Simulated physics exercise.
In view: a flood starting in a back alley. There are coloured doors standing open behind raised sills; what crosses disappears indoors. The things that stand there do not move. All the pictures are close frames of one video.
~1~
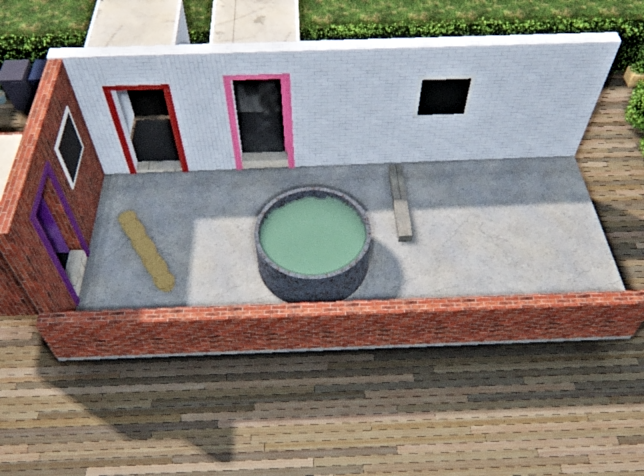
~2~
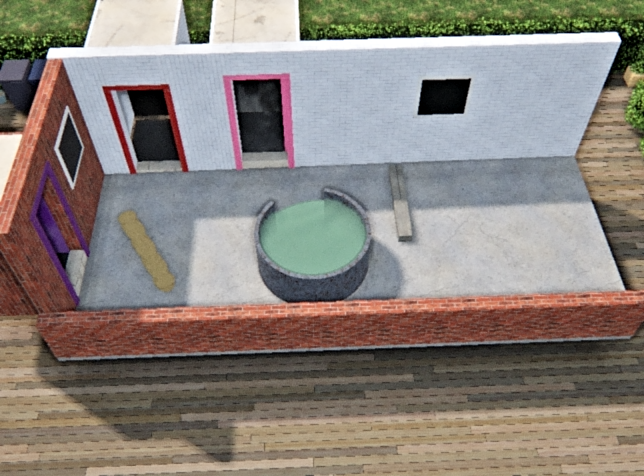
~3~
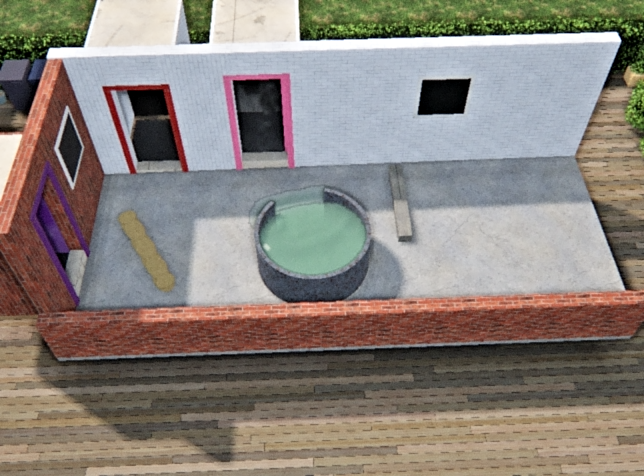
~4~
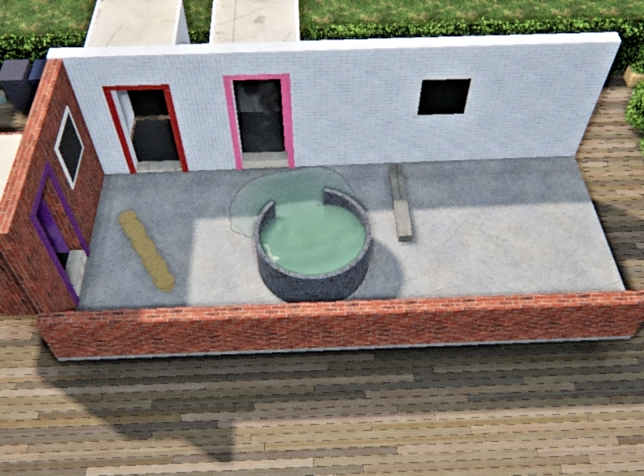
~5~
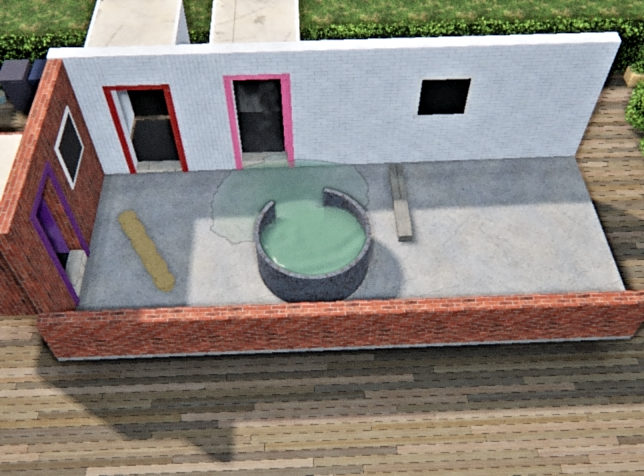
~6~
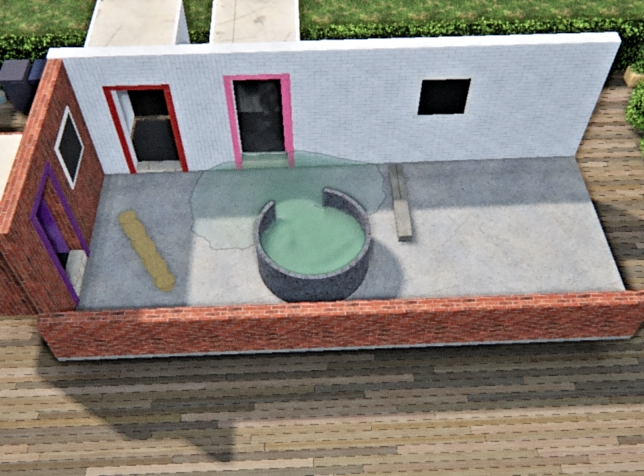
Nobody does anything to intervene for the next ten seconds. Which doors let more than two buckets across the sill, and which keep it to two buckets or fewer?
The pink door lets more than two across. The purple door keeps it to two or fewer. The red door lets more than two across.
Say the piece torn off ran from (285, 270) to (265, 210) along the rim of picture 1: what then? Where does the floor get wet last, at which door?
I'd say the one in pink.
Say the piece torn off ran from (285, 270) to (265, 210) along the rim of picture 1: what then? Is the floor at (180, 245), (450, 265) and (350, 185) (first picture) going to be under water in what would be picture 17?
Soaked, untouched, untouched.
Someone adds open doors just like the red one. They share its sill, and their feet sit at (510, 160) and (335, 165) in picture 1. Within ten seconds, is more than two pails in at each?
In order: Falls short; overshoots.
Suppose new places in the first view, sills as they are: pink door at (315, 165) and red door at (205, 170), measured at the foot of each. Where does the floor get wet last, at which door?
The purple one.
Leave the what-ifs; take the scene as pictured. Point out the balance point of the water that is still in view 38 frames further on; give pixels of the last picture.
I'd point to (258, 241).
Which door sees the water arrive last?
The purple-painted one.
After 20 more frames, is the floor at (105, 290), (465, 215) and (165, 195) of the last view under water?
First spot submerged, second spot submerged, third spot submerged.
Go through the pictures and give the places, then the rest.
In the first frame, still water in the round pool at (313, 234).
In the second frame, water pours out on the round pool's far side and has run to a hidden place.
In the third frame, water pours out on the round pool's far side and has run to (325, 189).
In the fourth frame, water pours out on the round pool's far side and has run to (330, 173).
In the fifth frame, water pours out on the round pool's far side and has run to (238, 170).
In the sixth frame, water pours out on the round pool's far side and has run to (207, 171).
A moment on, water covers 20 % of the floor; the pink door over two buckets in, the purple door not reached, the red door wet at the sill, nothing in.
Next, water covers 35 % of the floor; the pink door far over two buckets in, the purple door not reached, the red door under two buckets in.
Then, water covers 60 % of the floor; the pink door far over two buckets in, the purple door wet at the sill, nothing in, the red door under two buckets in.
Later, water covers 70 % of the floor; the pink door far over two buckets in, the purple door wet at the sill, nothing in, the red door over two buckets in.
In the end, water covers 80 % of the floor; the pink door far over two buckets in, the purple door wet at the sill, nothing in, the red door far over two buckets in.
